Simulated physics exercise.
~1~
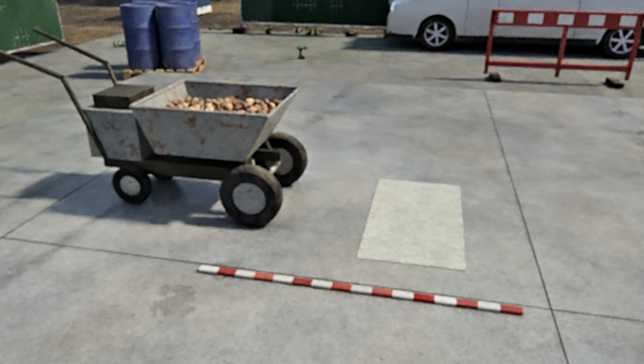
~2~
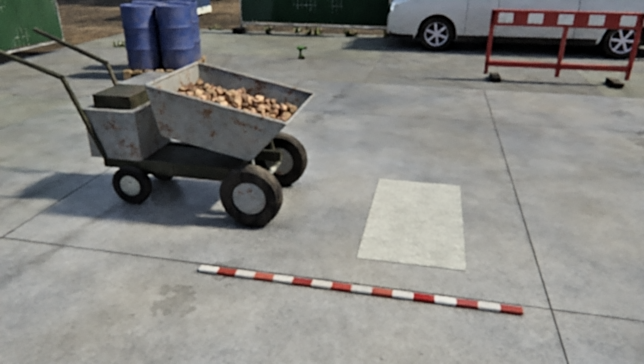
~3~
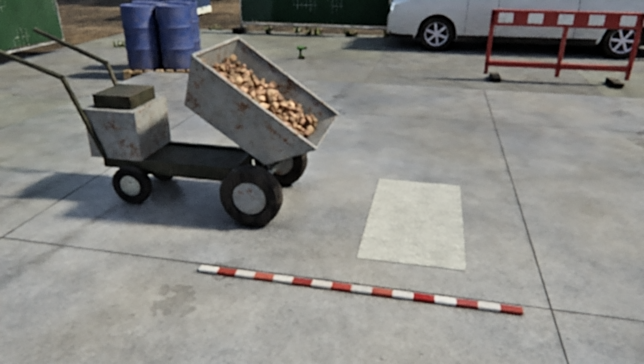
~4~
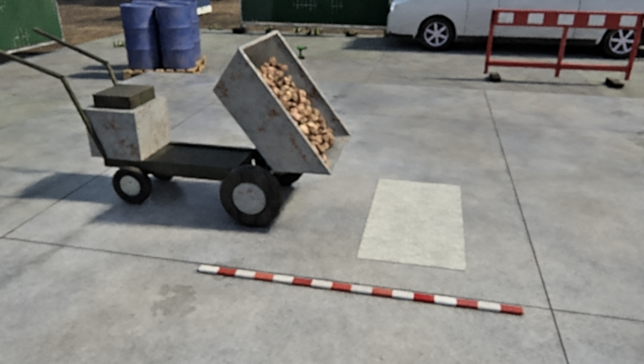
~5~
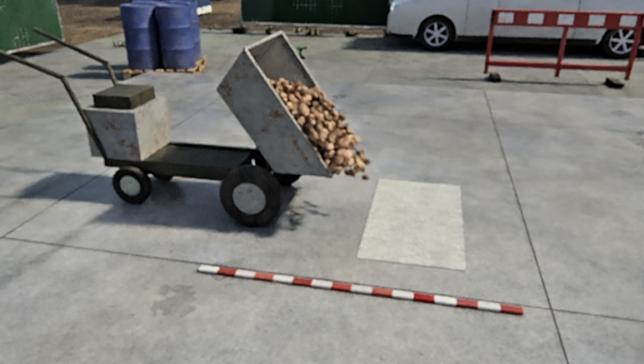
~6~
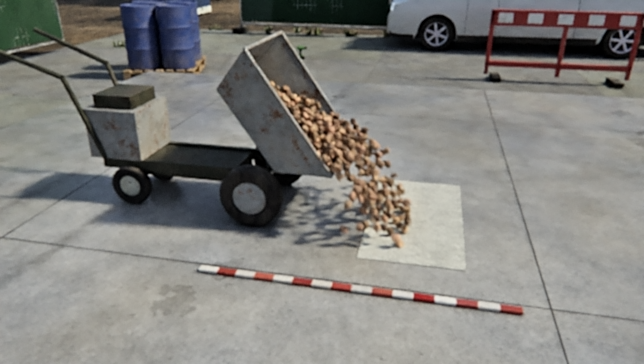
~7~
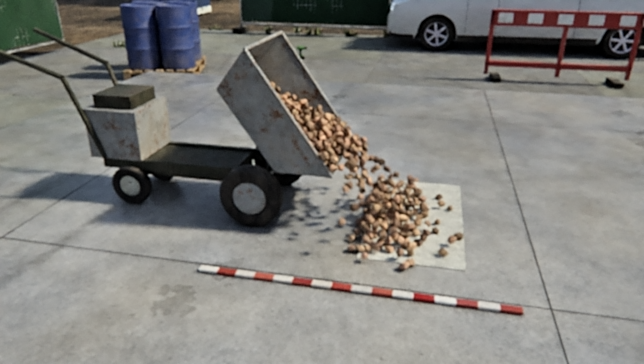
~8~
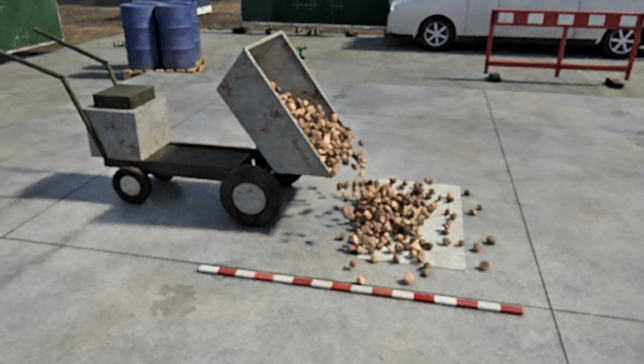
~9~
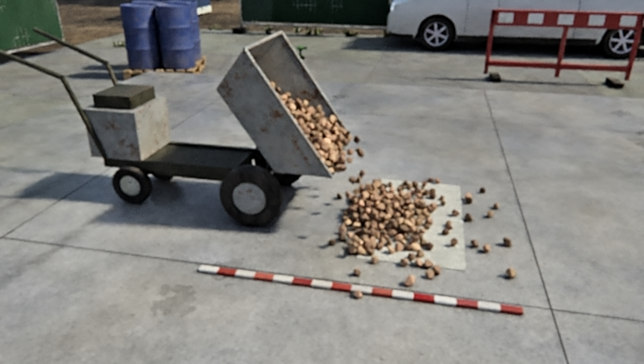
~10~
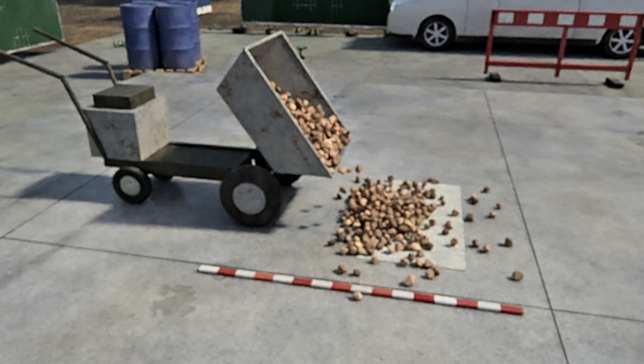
The barrow's tray tips forward and spills some stones around a pale sheet, keeping the rest.
